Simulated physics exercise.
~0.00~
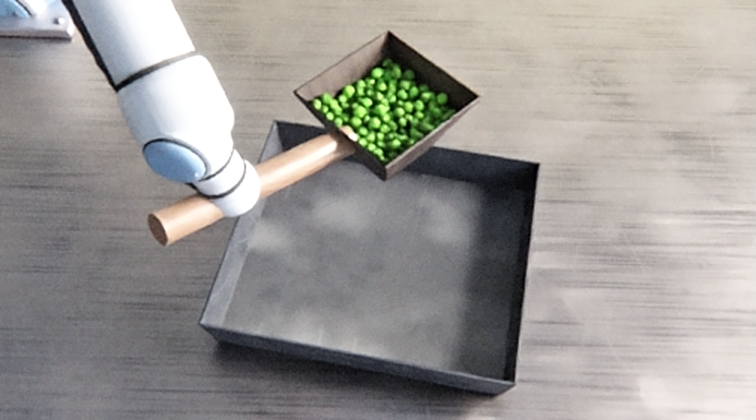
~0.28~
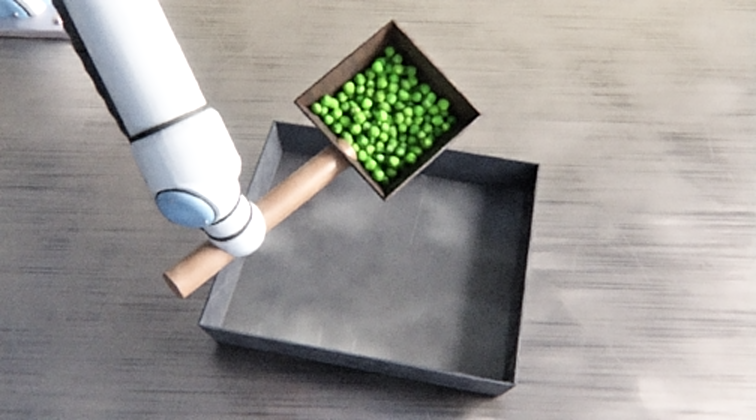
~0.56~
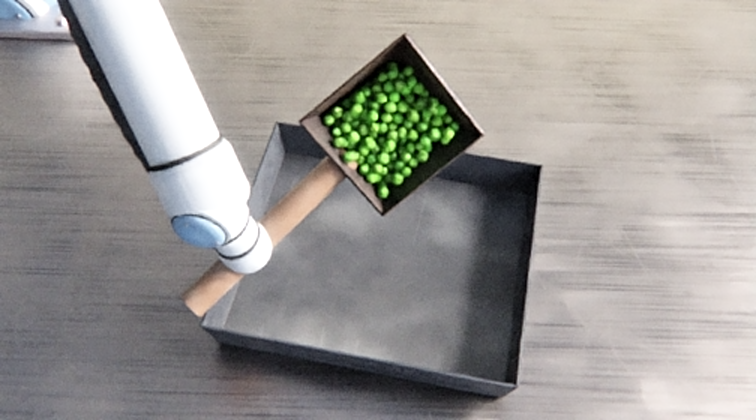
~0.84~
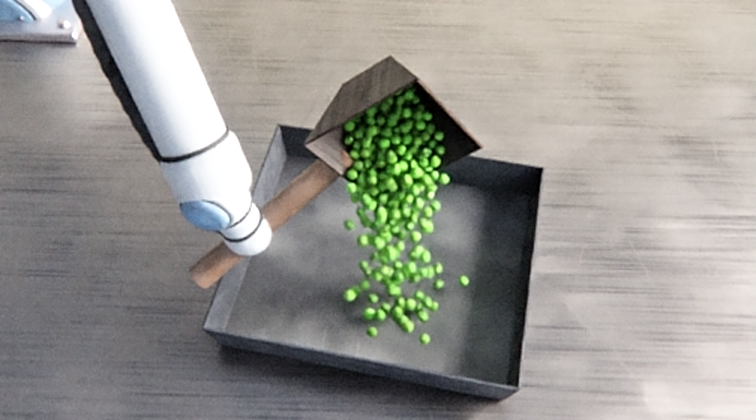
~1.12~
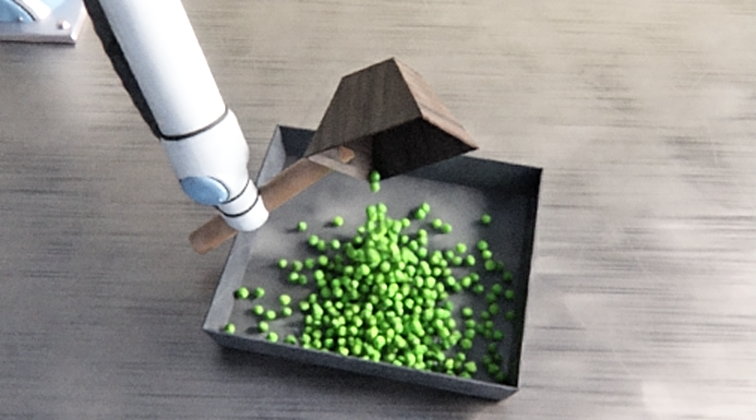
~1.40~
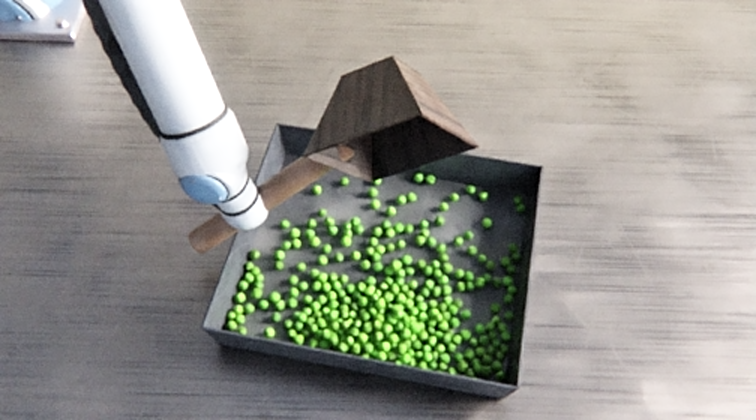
Green peas pour into a gray tray as a robot arm tips a wooden scoop over.
